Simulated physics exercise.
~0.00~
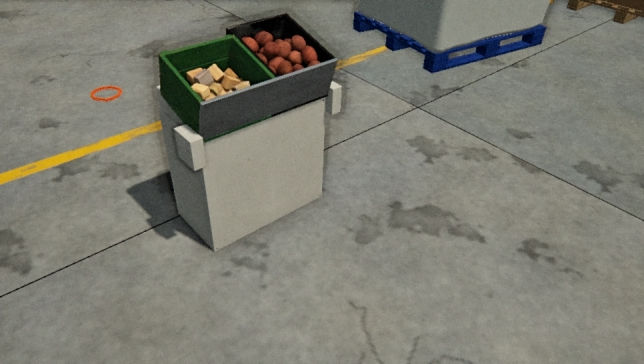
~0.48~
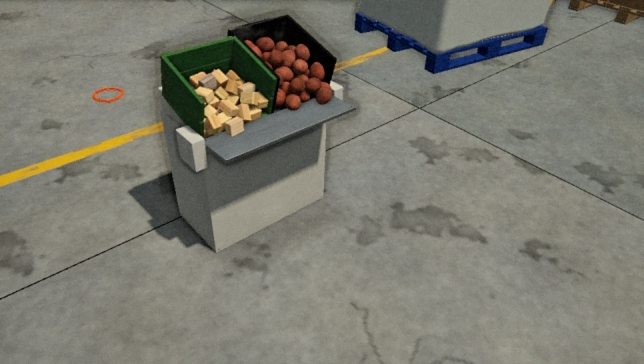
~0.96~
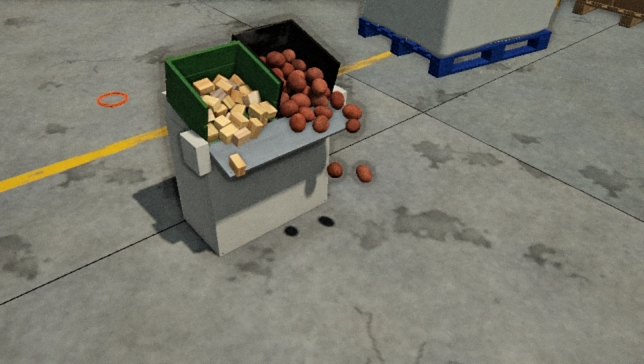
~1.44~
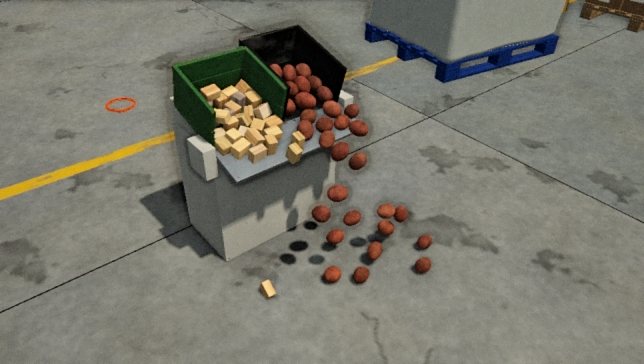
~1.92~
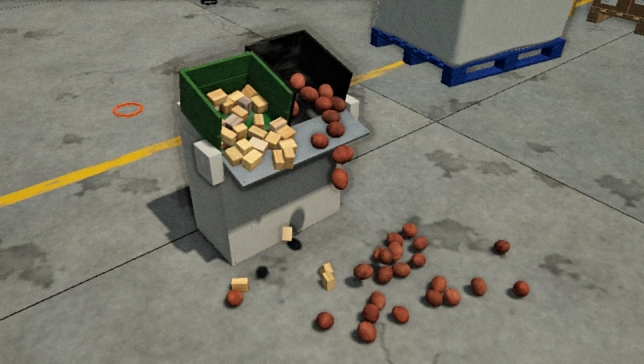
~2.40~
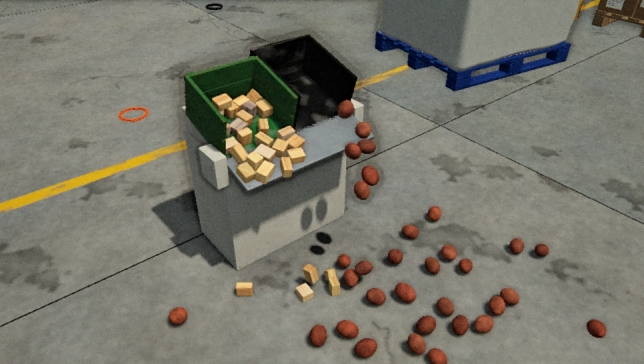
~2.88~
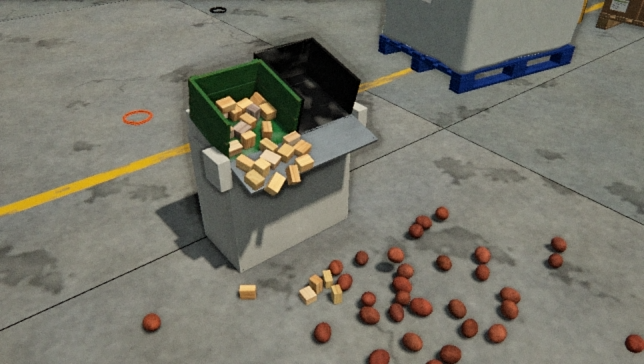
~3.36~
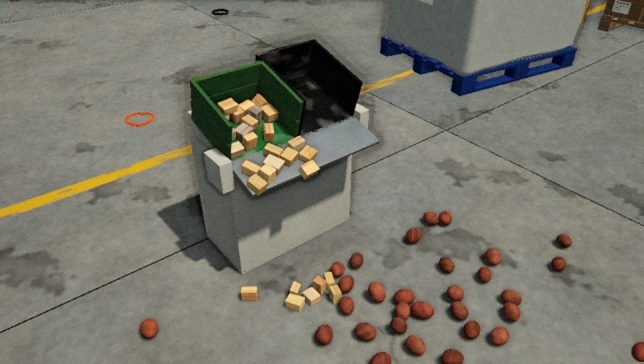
The clip opens on a green bin of small wooden blocks and a black bin of red potatoes, side by side on a pale stand on a concrete floor, closed in front by a grey flap. The flap swings down, and both loads slump forward onto it. Potatoes roll off the edge first, then pour down and scatter widely across the floor, while only a few blocks drop near the base. The last potatoes tumble off, leaving the black bin empty. Everything settles, with most blocks still heaped in the green bin and on the lowered flap.
